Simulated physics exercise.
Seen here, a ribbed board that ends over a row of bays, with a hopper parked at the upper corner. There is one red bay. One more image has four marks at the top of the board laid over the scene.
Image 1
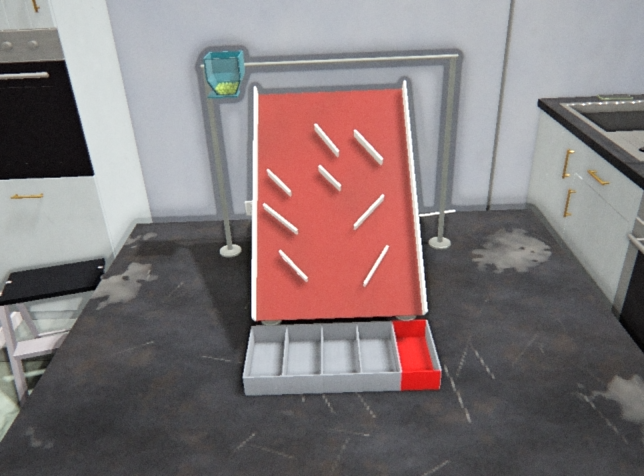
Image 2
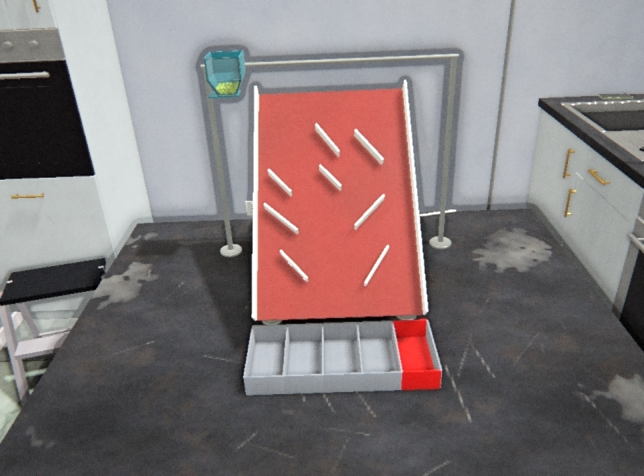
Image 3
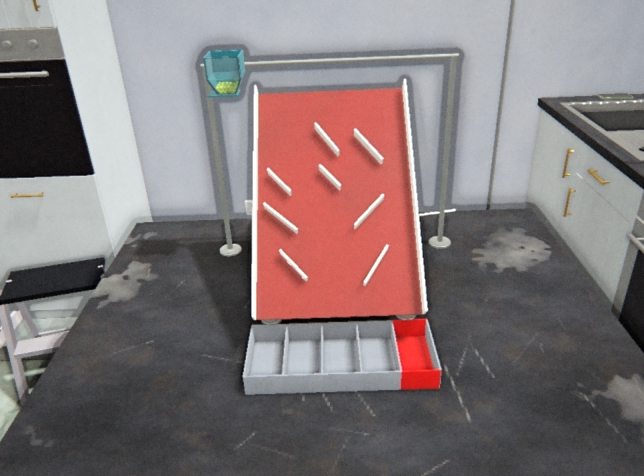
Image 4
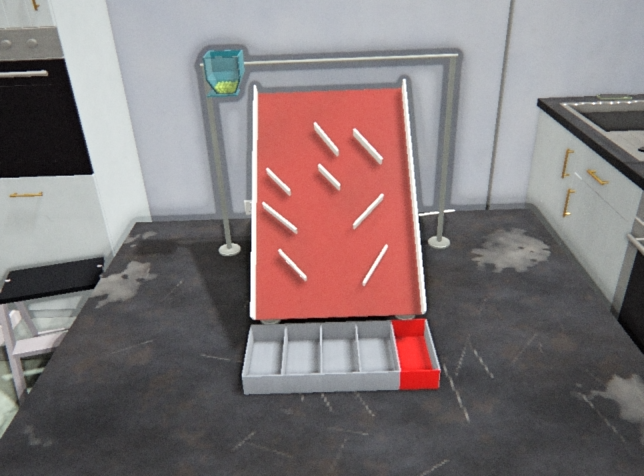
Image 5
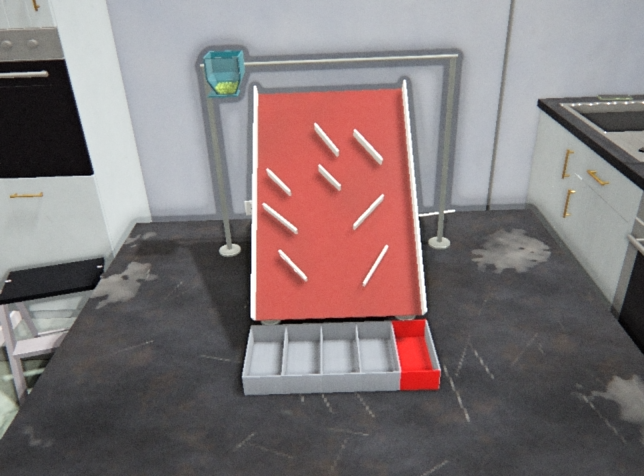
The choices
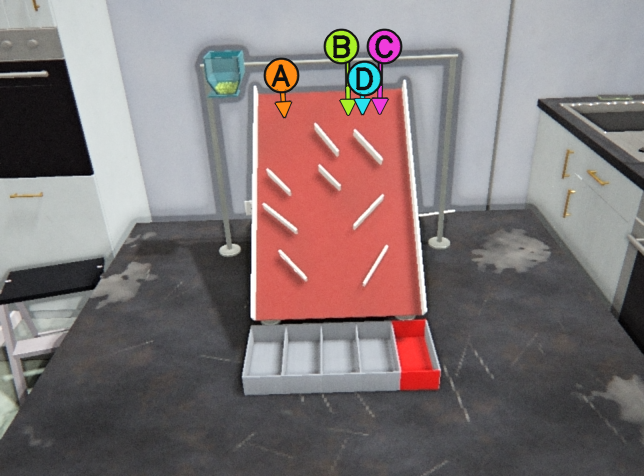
To begin with, a red sloping board with slanted white ribs stands on a dark worktop above a row of grey bays, the rightmost one red. A small teal hopper holding something yellowish-green sits at the upper left corner of a metal stand. Throughout, nothing visibly moves, and the board stays empty.
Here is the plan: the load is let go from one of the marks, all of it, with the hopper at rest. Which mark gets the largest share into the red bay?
Choose C.
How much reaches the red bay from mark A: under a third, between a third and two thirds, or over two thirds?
It is under a third.
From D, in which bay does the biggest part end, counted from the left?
It is the fifth one.
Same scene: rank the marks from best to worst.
Best to worst: C, D, B, A.
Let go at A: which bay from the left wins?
The third from the left.
On the marked copy, mark A meets the board at (284, 111); mark B meets the board at (348, 109); mark C meets the board at (379, 108); mark D meets the board at (362, 108).
With A, none in the red bay, nearly all in other bays, a stray few outside the box.
With B, about a third in the red bay, about two thirds in other bays.
With C, nearly all in the red bay, a stray few outside the box.
With D, most in the red bay, about a quarter in other bays.
